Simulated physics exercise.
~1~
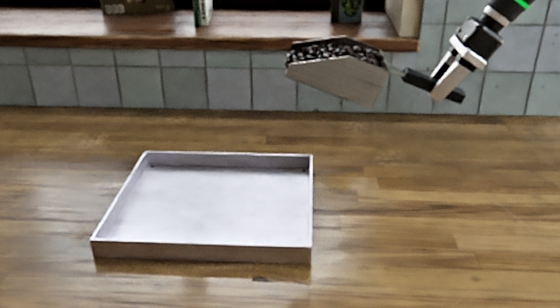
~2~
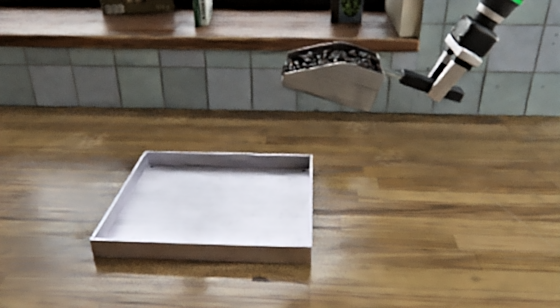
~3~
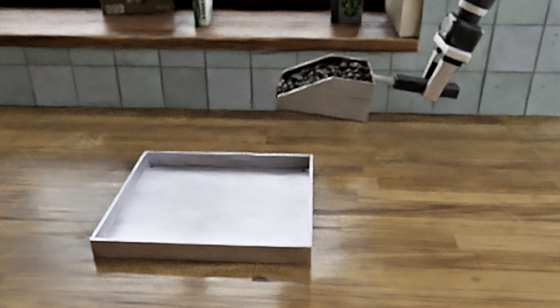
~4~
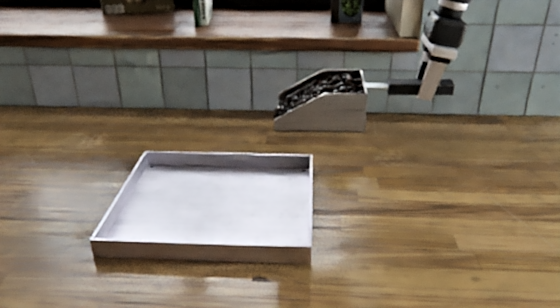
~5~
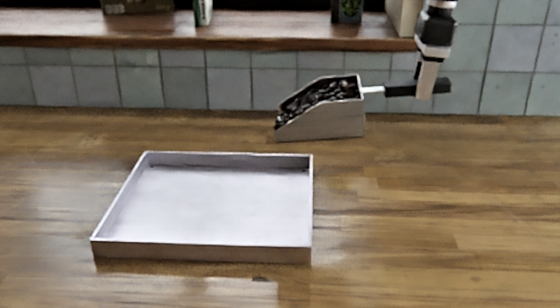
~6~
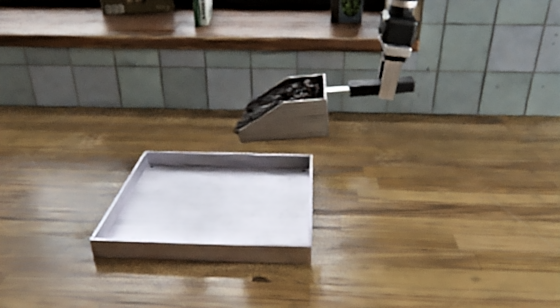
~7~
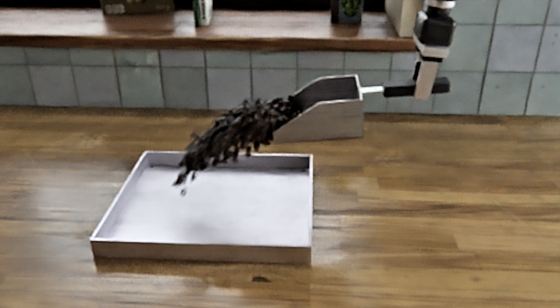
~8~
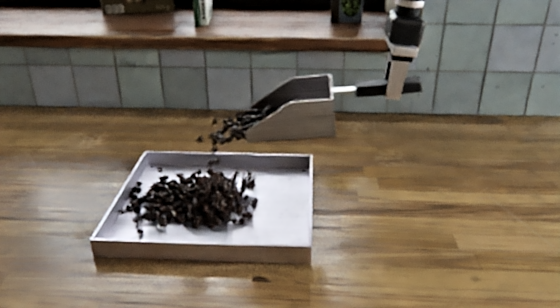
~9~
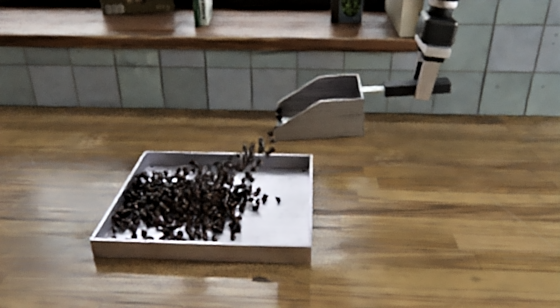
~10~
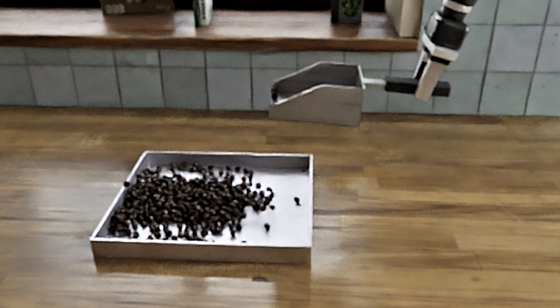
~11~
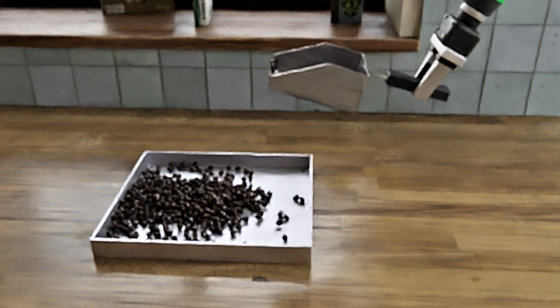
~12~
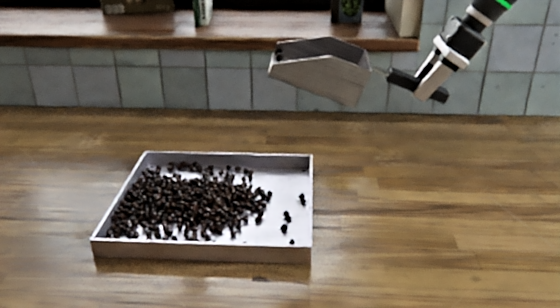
The clip opens on a robotic arm holding a metal scoop heaped with dark dried beans, up and to the right of an empty, shallow pale tray on a wooden table. The arm lowers the scoop while tipping its open front downward toward the tray. It moves left, then jerks back right, and the beans pour out in a dark stream. Another shift left and right shakes more loose, and they spread across the tray, mostly on its left side. Finally the scoop tilts back and rises, looking nearly empty, while the beans lie scattered in the tray.
